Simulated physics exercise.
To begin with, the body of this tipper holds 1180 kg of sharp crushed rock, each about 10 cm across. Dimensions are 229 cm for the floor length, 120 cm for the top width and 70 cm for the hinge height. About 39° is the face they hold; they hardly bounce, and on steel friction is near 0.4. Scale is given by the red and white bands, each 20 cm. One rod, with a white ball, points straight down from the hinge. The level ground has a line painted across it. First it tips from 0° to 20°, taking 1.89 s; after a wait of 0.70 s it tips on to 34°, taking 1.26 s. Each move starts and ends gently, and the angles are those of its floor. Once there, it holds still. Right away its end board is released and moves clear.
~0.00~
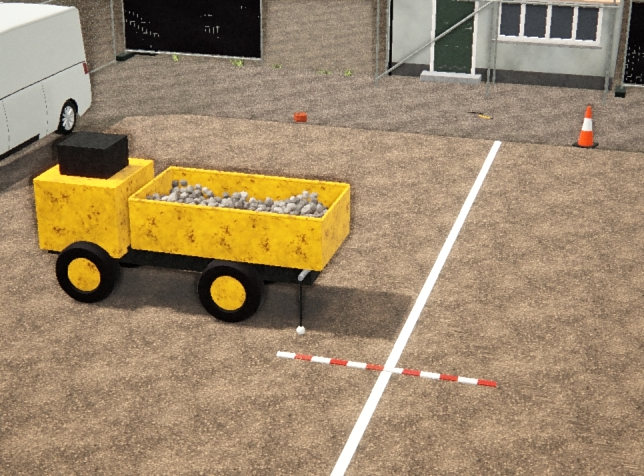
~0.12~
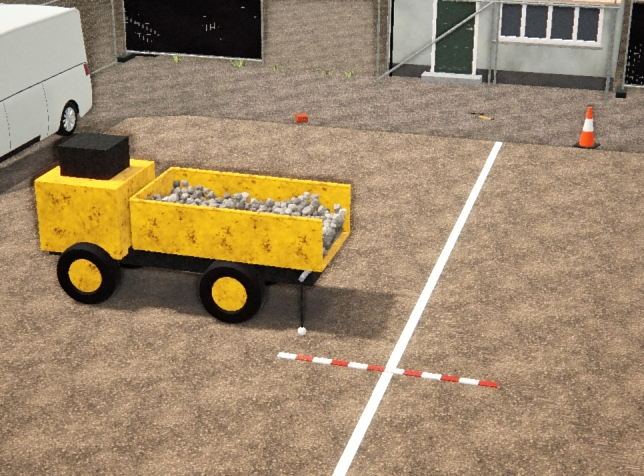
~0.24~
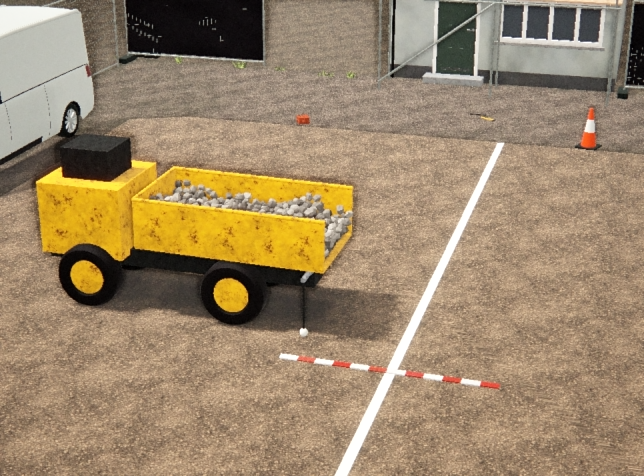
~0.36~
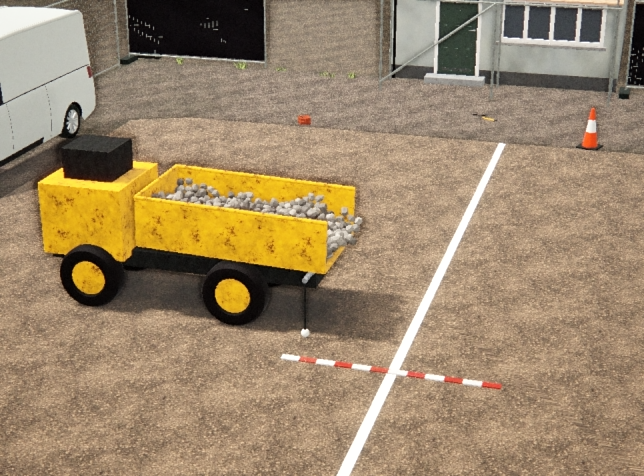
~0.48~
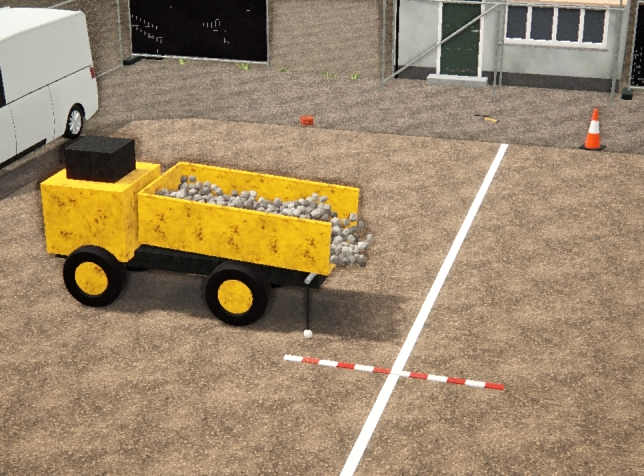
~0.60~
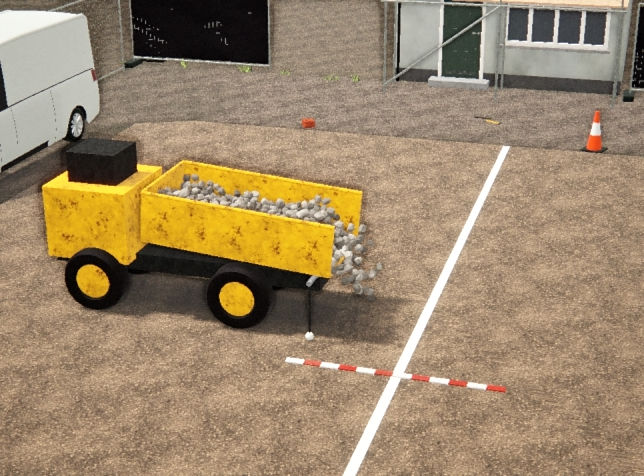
Yellow tipper truck beside a painted white line, its body tilting slightly as grey stones start spilling from the open right end.
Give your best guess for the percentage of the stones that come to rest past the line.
I would say about 15 per cent.
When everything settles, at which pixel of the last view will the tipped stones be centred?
The resting stones are centred at roughly (383, 315).
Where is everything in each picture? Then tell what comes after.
In the first frame, the body is at 0°, its lip at (321, 270); the top of the load is at (236, 194).
The second frame shows lip at (322, 271), floor tilted 0°, highest stones at (237, 195); the stones move at 0.1 m/s on average.
The third frame shows lip at (324, 272), floor tilted 1°, highest stones at (212, 193); the stones move at 0.1 m/s on average.
In the fourth frame, the body is at 2°, its lip at (325, 273); the top of the load is at (214, 192); 2 % has left.
The fifth frame shows lip at (328, 274), floor tilted 3°, highest stones at (203, 188); 3 % has left.
The sixth frame shows lip at (330, 277), floor tilted 5°, highest stones at (198, 185); 4 % has left.
After 1.4 s the floor is at 17°; 93 % in the body, 7 % short of the line; the foremost stones are at (393, 324).
After 2.0 s the floor is at 20°; 84 % in the body, 16 % short of the line; the foremost stones are at (402, 324).
After 4.3 s the floor is at 34°; 31 % in the body, 67 % short of the line, 2 % past the line; the foremost stones are at (445, 328).
After 7.3 s the floor is at 34°; 0 % in the body, 85 % short of the line, 15 % past the line; the foremost stones are at (470, 346).
